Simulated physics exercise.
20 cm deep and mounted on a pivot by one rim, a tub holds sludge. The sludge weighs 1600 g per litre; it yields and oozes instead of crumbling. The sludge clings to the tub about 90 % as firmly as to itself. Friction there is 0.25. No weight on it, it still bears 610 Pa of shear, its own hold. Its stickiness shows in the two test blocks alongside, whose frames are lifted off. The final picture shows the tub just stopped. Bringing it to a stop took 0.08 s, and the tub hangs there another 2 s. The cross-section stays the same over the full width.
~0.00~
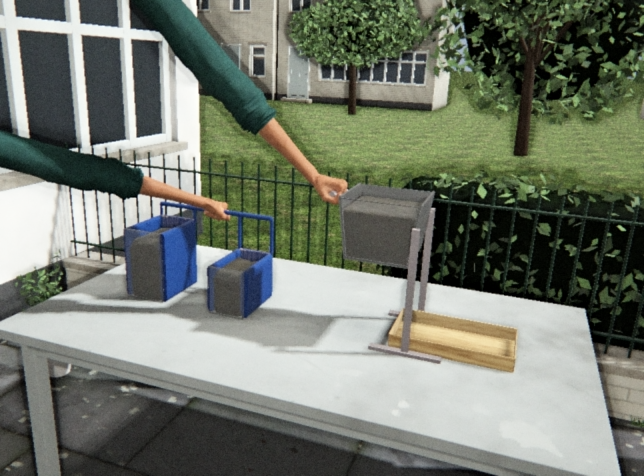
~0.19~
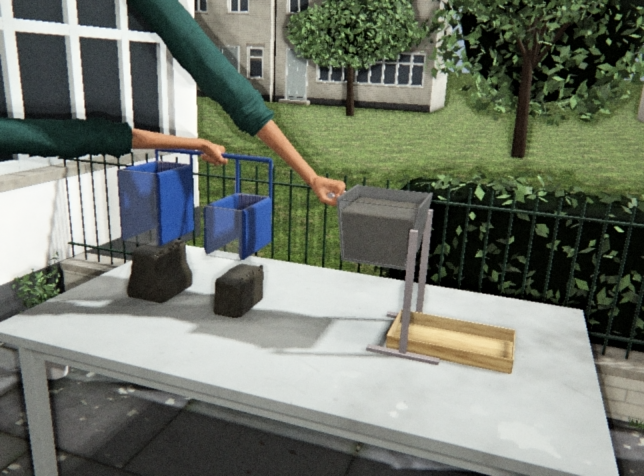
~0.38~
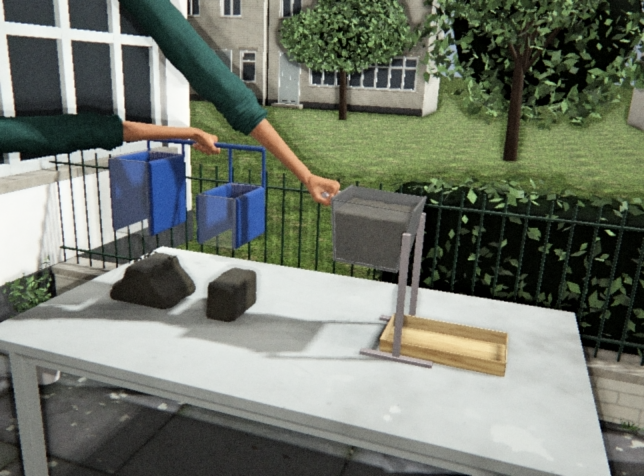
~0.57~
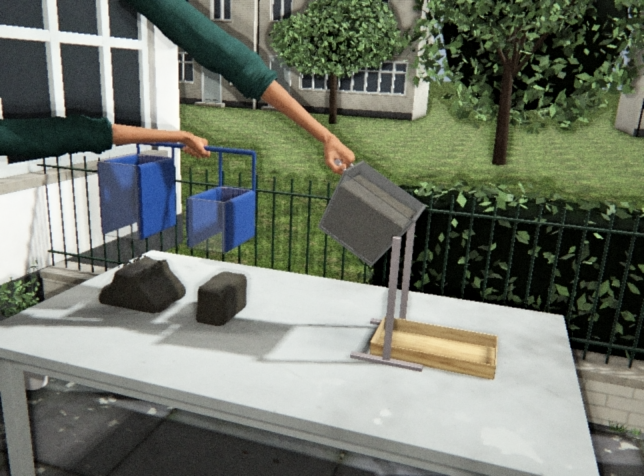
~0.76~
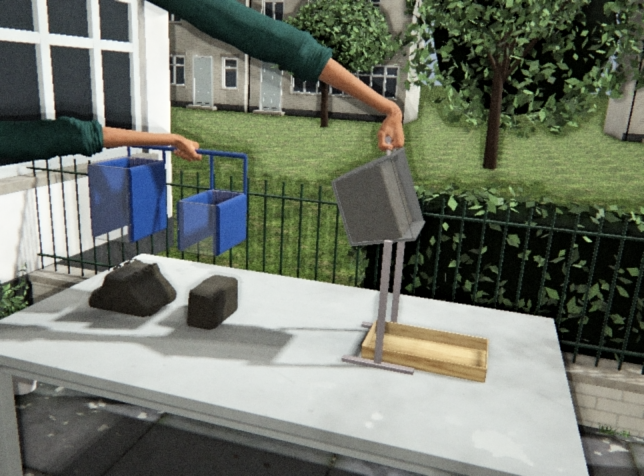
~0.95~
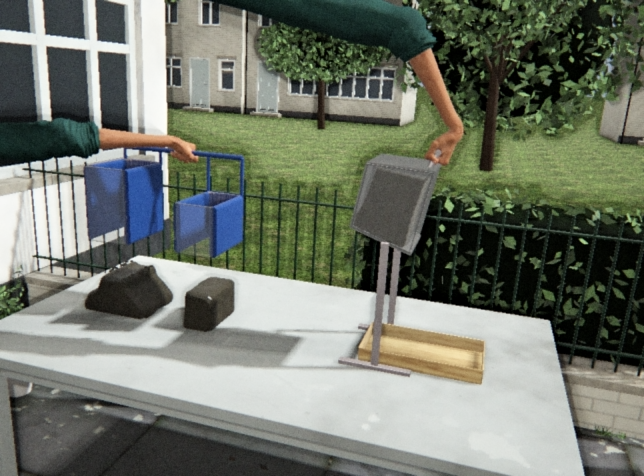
In the video, one hand lifts two joined blue boxes off two dark blocks on an outdoor table, and the taller left block slumps; another hand then tilts a gray tub on a stand over to the right above a wooden tray.
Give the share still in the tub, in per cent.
26 %.
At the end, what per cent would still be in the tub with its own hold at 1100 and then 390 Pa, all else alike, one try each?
40 in a hundred, followed by 20 in a hundred.
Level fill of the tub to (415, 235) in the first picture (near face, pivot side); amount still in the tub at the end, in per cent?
About 40 %.
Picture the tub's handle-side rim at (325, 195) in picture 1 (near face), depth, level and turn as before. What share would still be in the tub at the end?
Close to 16 per cent would still be in the tub.
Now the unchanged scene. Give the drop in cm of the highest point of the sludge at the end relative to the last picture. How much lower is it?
16 cm or so.
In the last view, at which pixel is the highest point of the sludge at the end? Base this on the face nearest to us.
Peak location: Approx. (388, 222).
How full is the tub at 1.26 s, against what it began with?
About 30 %.
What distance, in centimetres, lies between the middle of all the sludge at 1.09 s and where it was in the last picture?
Displacement noted: Approx. 8 cm... about that.
After 1.09 s, the tub is at 100 degrees and holds 72 %.
After 1.26 s, the tub is at 100 degrees and holds 31 %.
After 1.43 s, the tub is at 100 degrees and holds 27 %.
After 1.60 s, the tub is at 100 degrees and holds 26 %.
After 2.95 s, at the end, the tub is at 100 degrees and holds 26 %.
